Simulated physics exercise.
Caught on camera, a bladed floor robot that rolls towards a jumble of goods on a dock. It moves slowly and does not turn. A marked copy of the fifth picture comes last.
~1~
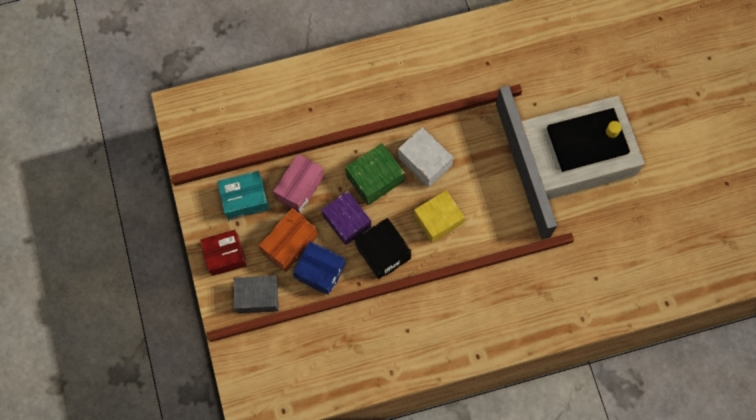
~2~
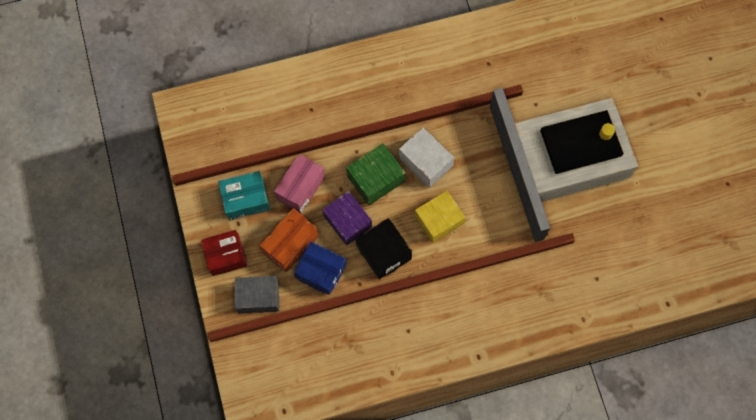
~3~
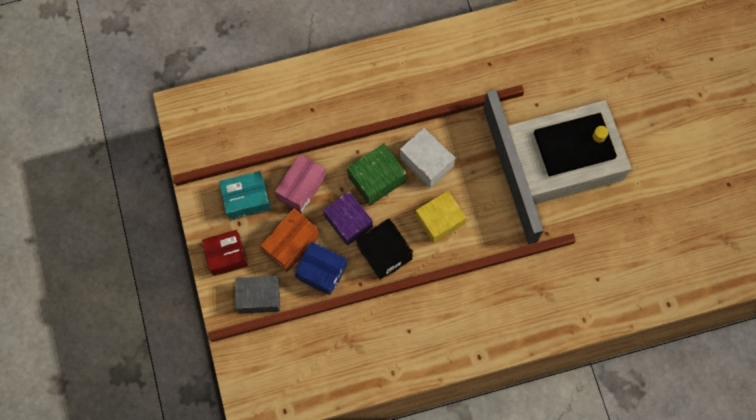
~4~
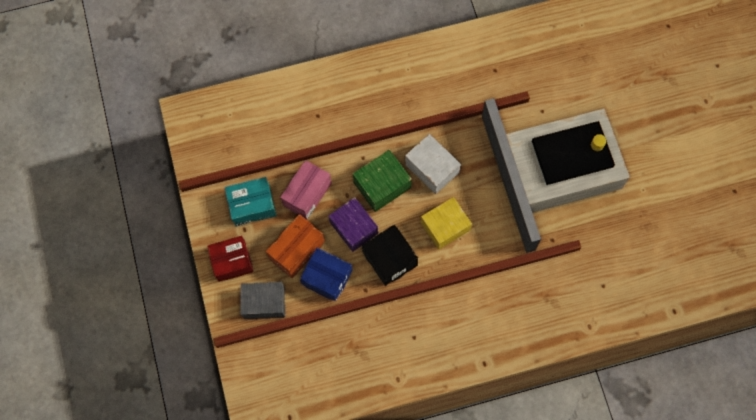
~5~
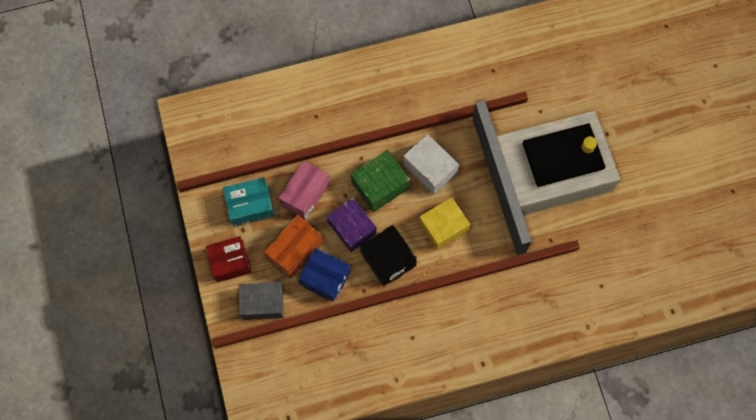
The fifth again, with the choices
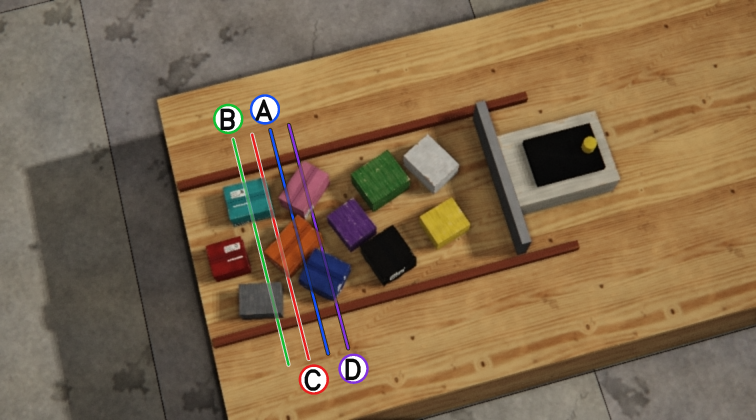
A bladed floor robot rolled slowly and straight to the left across a wooden dock between two red rails, closing some of the gap to a jumble of colorful boxes, which stayed still.
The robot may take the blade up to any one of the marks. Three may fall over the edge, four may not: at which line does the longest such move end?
As far as mark A.
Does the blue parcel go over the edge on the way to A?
By then, no.
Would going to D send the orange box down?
No.
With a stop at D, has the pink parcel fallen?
No.
On the marked copy, A at (298, 238); B at (260, 248); C at (279, 243); D at (318, 233).
Following A. Soon after the start, robot (486, 175); black parcel (382, 259); white crate (398, 172).
Later, robot (412, 194); red box (211, 261); grey crate (236, 311).
In the end, robot (356, 209); turquoise parcel over the edge; red box over the edge; three fallen.
As for the rest, B drops six; C drops six; D is within the limit but short.
